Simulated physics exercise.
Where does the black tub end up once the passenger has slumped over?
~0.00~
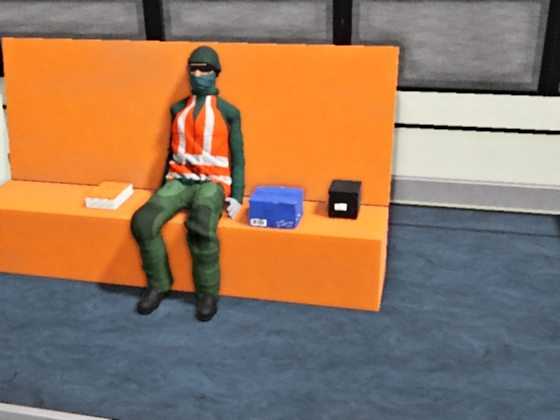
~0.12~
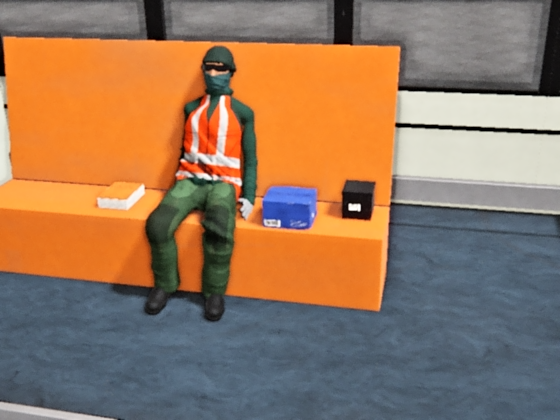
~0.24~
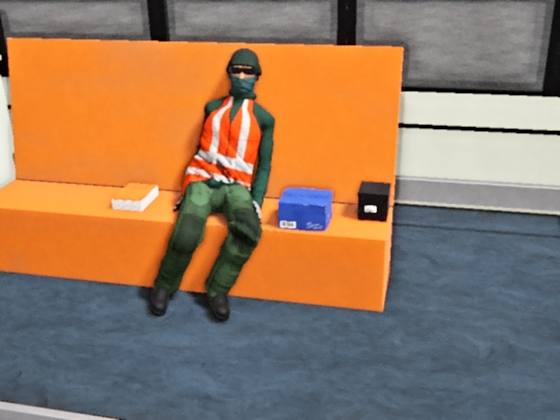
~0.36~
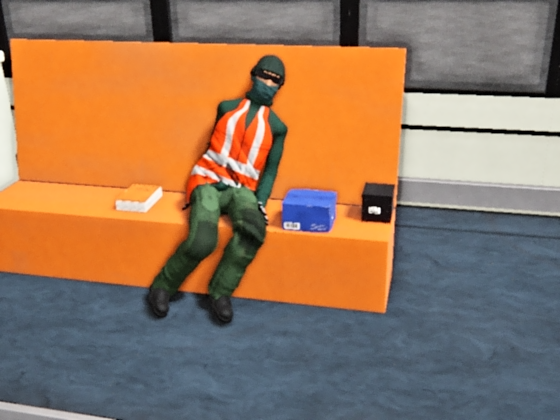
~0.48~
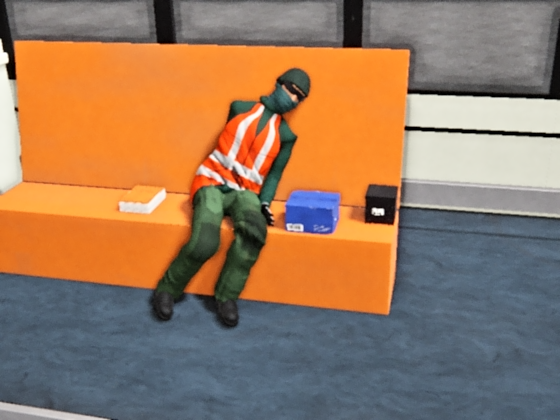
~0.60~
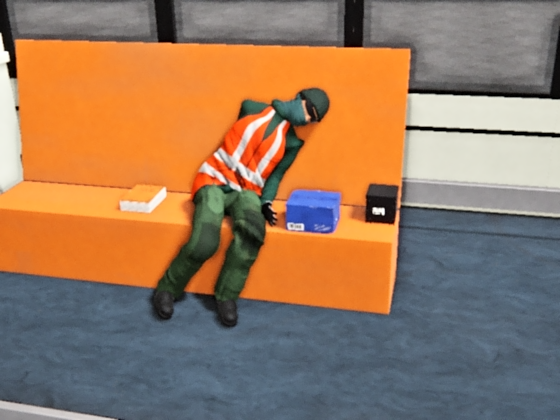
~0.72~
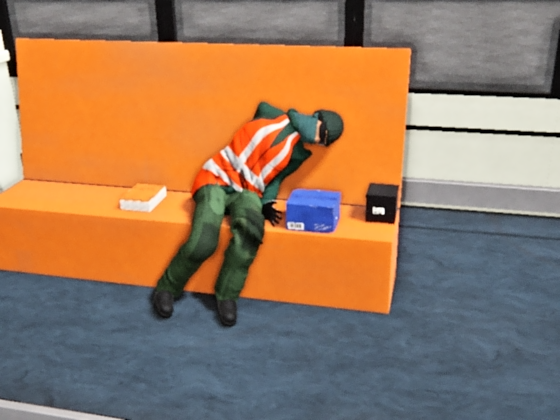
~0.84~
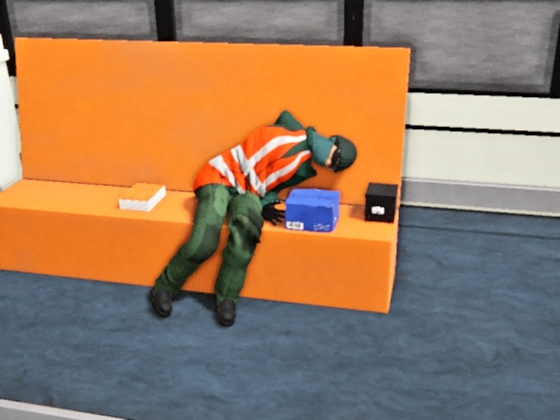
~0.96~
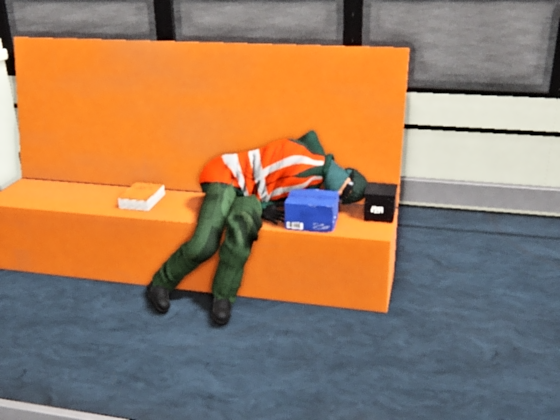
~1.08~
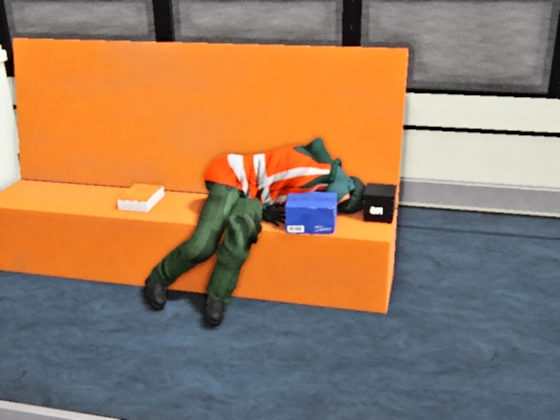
It stays on the bench, upright near the right-hand end, beside the slumped passenger's head.
